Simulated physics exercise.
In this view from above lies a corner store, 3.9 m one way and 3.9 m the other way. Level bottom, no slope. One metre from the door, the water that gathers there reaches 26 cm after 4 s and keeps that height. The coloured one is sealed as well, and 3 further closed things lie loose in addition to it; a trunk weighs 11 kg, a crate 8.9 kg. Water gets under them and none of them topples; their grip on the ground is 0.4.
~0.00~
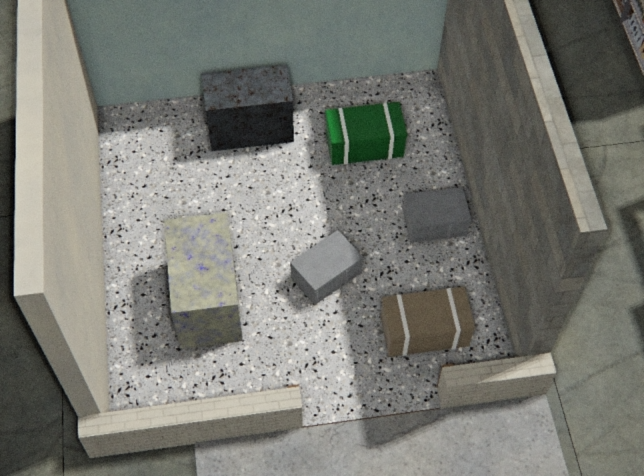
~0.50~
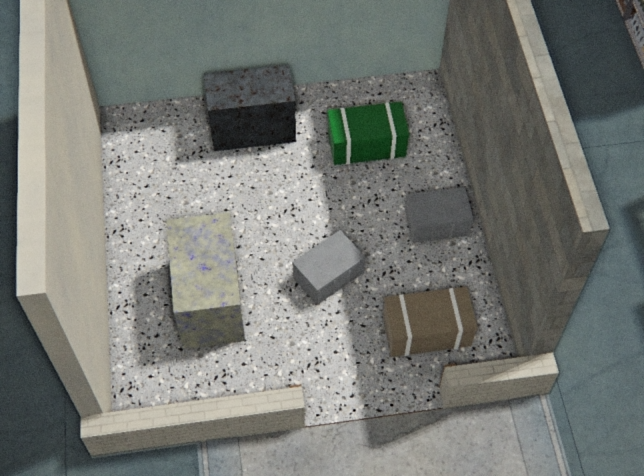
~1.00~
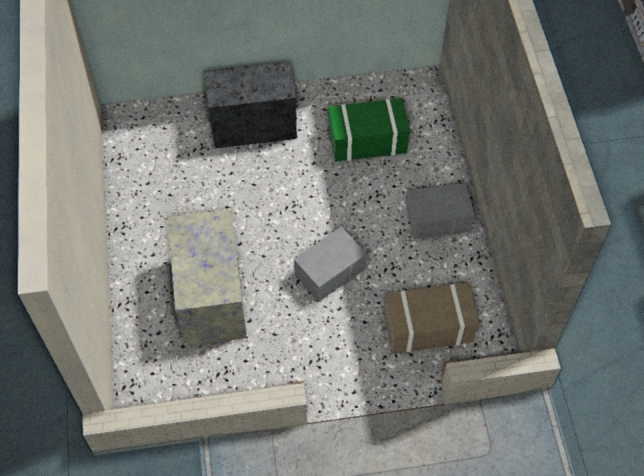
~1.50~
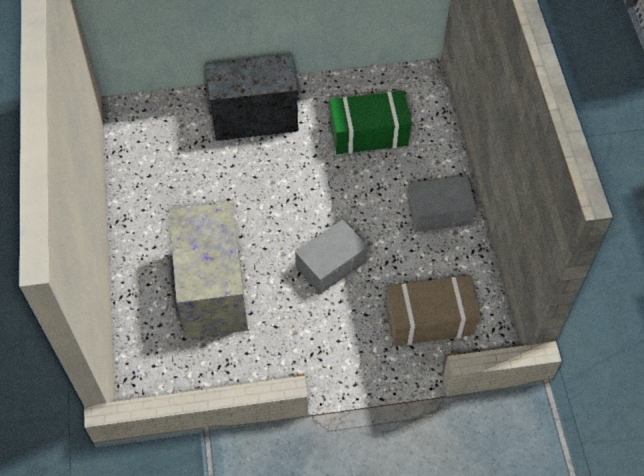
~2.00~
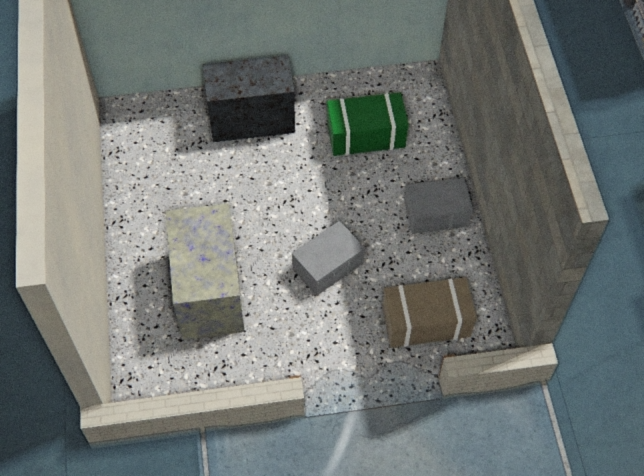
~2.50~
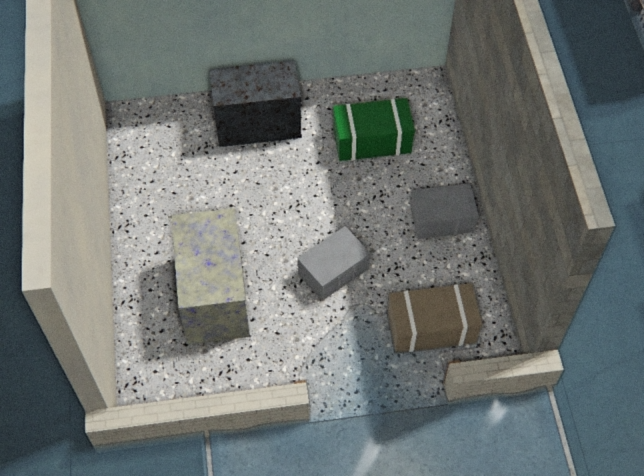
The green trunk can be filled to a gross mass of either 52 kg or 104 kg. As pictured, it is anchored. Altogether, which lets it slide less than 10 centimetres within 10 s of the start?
The answer is only the heavy one.
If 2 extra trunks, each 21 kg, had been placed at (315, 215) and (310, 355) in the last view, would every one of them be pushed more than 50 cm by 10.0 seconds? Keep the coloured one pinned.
Taking them in order, the first is beyond the line and the second is beyond the line.
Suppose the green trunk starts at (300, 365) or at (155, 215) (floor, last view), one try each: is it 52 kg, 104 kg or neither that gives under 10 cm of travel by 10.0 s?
Respectively, the heavy option is needed and the heavy option is needed.
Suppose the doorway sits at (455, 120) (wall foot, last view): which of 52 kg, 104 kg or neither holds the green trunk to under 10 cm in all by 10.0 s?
The big mass is needed.
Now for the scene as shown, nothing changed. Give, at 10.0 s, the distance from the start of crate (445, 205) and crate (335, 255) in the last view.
In that order: 80 cm, 250 cm.
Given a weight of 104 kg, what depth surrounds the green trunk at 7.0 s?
Depth: Approx. 12 cm.
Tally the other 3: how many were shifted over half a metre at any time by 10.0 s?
Count: 3.
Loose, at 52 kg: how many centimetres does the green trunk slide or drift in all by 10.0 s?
It covers about 80 cm altogether.
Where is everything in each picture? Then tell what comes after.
The first picture shows the green trunk at (366, 122) rests on the ground; water covers 0.0 m2; 0 of 4 have shifted.
The second picture shows the green trunk at (368, 122) rests on the ground; water covers 0.0 m2; 0 of 4 have shifted.
The third picture shows the green trunk at (369, 119), on the bottom; water covers 0.0 m2; 0 of 4 have shifted.
The fourth picture shows the green trunk at (371, 111), on the bottom; 0.0 m2 under water; 0 of 4 have shifted.
The fifth picture shows the green trunk at (368, 113) rests on the ground; water covers 0.2 m2; 0 of 4 have shifted.
The sixth picture shows the green trunk at (374, 118) rests on the ground; 0.8 m2 under water; 0 of 4 have shifted.
After 3.5 s the green trunk would be 0 cm from its start with 52 kg and 0 cm from its start with 104 kg; 0 cm of water round it then.
After 4.5 s the green trunk would be 0 cm from its start with 52 kg and 0 cm from its start with 104 kg; 4 cm of water round it then.
After 7.0 s the green trunk would be 30 cm from its start with 52 kg and 0 cm from its start with 104 kg; 12 cm of water round it then.
After 10.0 s the green trunk would be 52 cm from its start with 52 kg and 0 cm from its start with 104 kg; 18 cm of water round it then.
